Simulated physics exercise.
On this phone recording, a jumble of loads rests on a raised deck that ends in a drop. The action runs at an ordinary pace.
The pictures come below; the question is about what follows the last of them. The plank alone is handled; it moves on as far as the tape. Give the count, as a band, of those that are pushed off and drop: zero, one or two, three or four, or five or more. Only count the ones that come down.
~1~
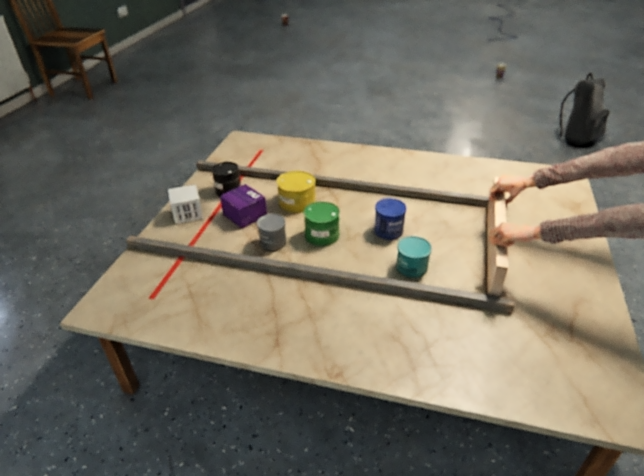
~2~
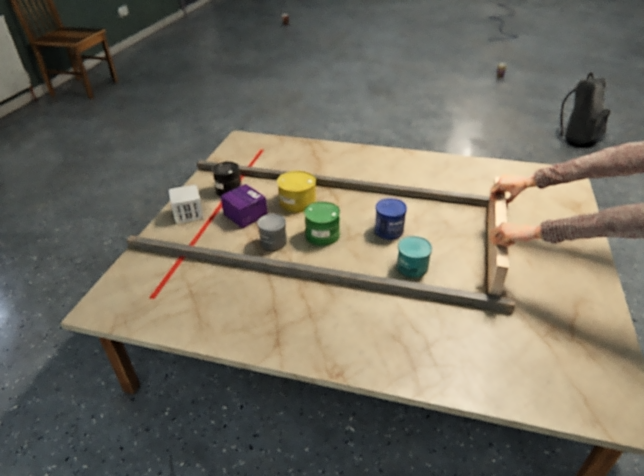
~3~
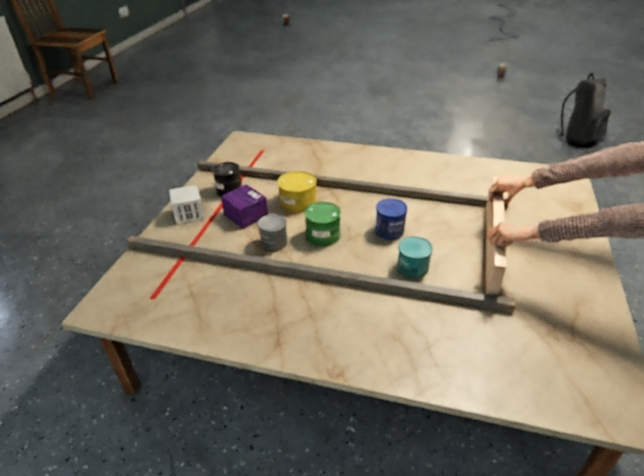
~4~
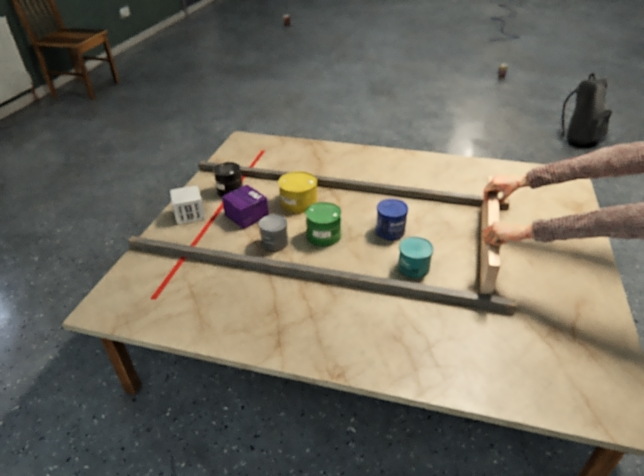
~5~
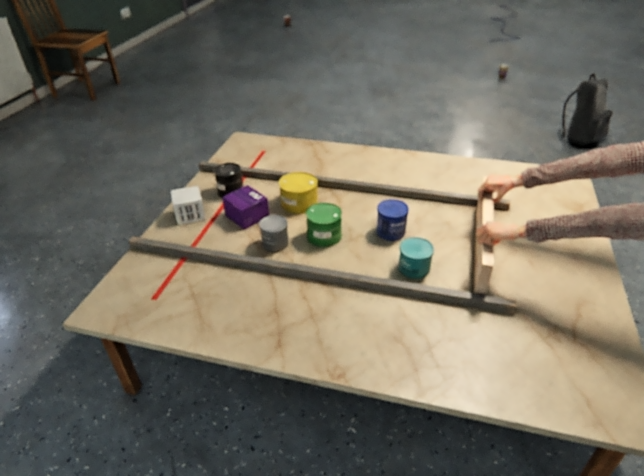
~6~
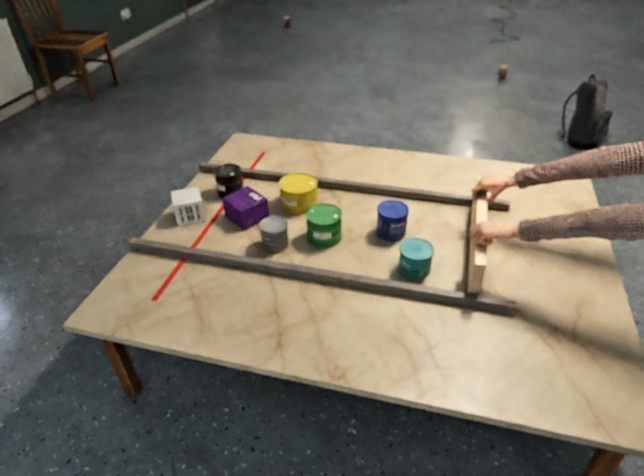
One or a pair drop.
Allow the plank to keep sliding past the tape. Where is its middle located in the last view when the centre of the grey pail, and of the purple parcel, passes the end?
Middle approx. at (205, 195), then approx. at (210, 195).
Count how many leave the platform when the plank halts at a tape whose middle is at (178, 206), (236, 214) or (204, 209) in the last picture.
Going through them in order, you'd see 8, 0 and 4.
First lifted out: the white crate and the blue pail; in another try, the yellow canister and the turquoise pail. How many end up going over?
You'd get 0 in the first case and 1 in the second one.
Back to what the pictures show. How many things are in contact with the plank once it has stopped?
3 of them.
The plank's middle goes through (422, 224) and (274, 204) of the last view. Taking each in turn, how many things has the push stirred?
I get 1 at the one place and 6 at the other.
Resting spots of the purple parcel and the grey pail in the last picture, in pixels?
The first one ends at (180, 194), the second at (154, 229).
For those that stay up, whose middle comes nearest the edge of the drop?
That's the black canister.
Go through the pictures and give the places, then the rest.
White crate (186, 204); black canister (227, 180); purple parcel (244, 206); plank (496, 233); tape (217, 210), in the first picture.
Black canister (227, 180); blue pail (390, 219), in the second picture.
Purple parcel (245, 206); turquoise pail (414, 257), in the third picture.
White crate (188, 205); grey pail (274, 233), in the fourth picture.
Black canister (229, 181); plank (484, 232), in the fifth picture.
White crate (188, 206); black canister (229, 182); purple parcel (246, 208); plank (478, 232); tape (219, 212), in the sixth picture.
Soon after, none off yet; white crate at rest near (188, 206); black canister at rest near (229, 182); purple parcel at rest near (246, 208).
After that, none off yet; white crate at rest near (188, 206); black canister at rest near (229, 182); purple parcel displaced a little near (242, 206).
In the end, the number that fall off is one or two; gone, white crate.
